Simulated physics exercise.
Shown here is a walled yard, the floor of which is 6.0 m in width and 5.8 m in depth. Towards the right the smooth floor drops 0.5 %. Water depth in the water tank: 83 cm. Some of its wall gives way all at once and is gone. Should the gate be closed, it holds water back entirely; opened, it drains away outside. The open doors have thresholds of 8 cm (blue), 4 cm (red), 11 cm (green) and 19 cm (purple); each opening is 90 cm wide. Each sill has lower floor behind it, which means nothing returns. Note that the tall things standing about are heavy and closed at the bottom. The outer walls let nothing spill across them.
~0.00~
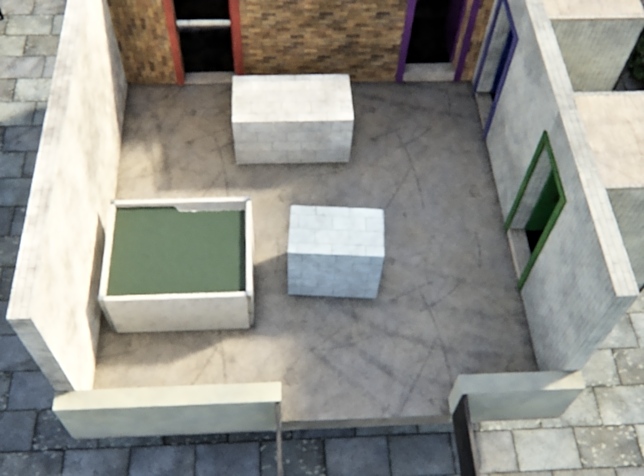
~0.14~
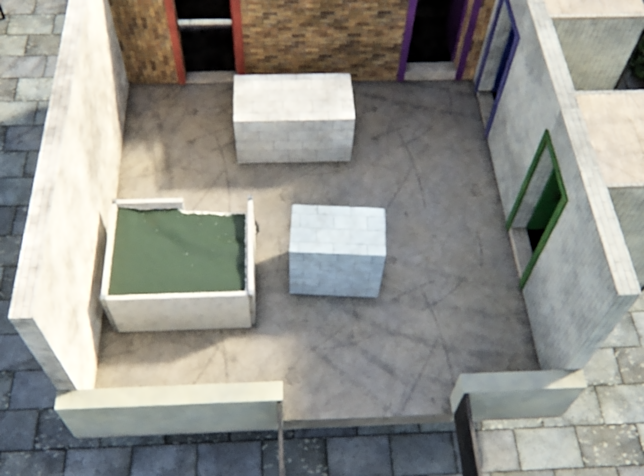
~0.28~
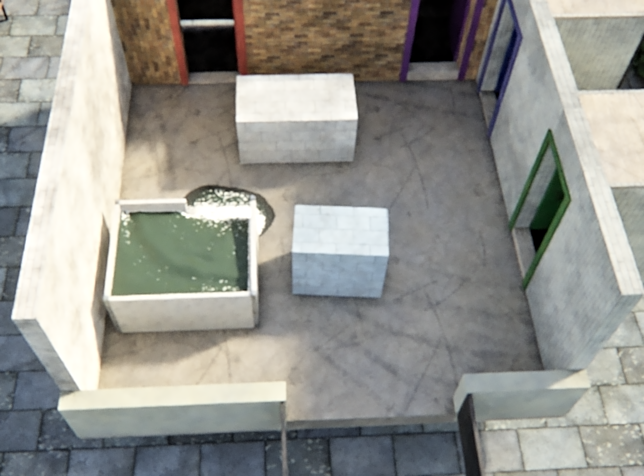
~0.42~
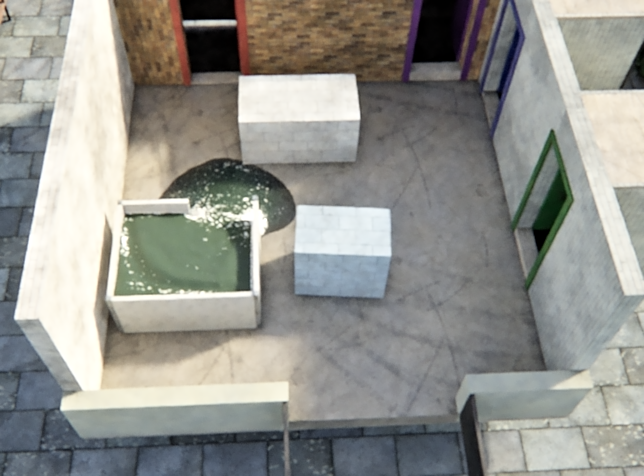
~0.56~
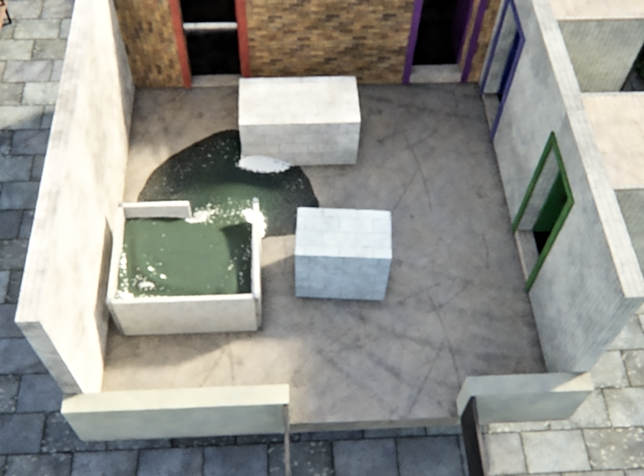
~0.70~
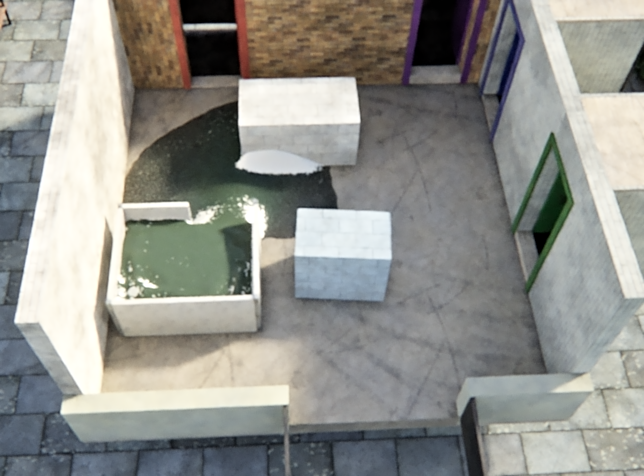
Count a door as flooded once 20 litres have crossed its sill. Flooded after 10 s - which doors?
Outcome: Blue door: Fails to top it; red door: Tops it; green door: Fails to top it; purple door: Fails to top it.
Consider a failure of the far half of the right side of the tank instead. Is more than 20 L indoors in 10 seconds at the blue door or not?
At the blue door the limit is exceeded.
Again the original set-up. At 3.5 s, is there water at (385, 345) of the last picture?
By then the spot is spared.
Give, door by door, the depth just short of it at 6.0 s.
Measured in centimetres, the blue door gives 7, the red door 12, the green door 7 and the purple door 7.
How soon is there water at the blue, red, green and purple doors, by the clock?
Times: Blue 2.2 seconds, red 0.8 seconds, green 2.2 seconds, purple 3.2 seconds.
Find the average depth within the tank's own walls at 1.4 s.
It averages close to 48 cm.
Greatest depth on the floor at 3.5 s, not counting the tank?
Around 24 centimetres.
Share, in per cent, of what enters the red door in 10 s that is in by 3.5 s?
Roughly 60 percent is in by then.
After 1.4 s water covers 30 % of the floor and is deepest (44 cm) near (252, 169); blue door not reached, red door 9 cm at the sill, 61 L in, green door not reached, purple door not reached.
After 2.2 s water covers 40 % of the floor and is deepest (33 cm) near (135, 90); blue door 6 cm at the sill, 0 L in, red door 15 cm at the sill, 171 L in, green door not reached, purple door not reached.
After 3.5 s water covers 55 % of the floor and is deepest (24 cm) near (178, 89); blue door 7 cm at the sill, 2 L in, red door 18 cm at the sill, 306 L in, green door 12 cm at the sill, 3 L in, purple door 7 cm at the sill, 0 L in.
After 6.0 s water covers 80 % of the floor and is deepest (14 cm) near (229, 236); blue door 7 cm at the sill, 2 L in, red door 12 cm at the sill, 465 L in, green door 7 cm at the sill, 5 L in, purple door 7 cm at the sill, 0 L in.
After 10.0 s water covers 95 % of the floor and is deepest (12 cm) near (524, 384); blue door 5 cm at the sill, 3 L in, red door 7 cm at the sill, 522 L in, green door 8 cm at the sill, 5 L in, purple door 6 cm at the sill, 0 L in.
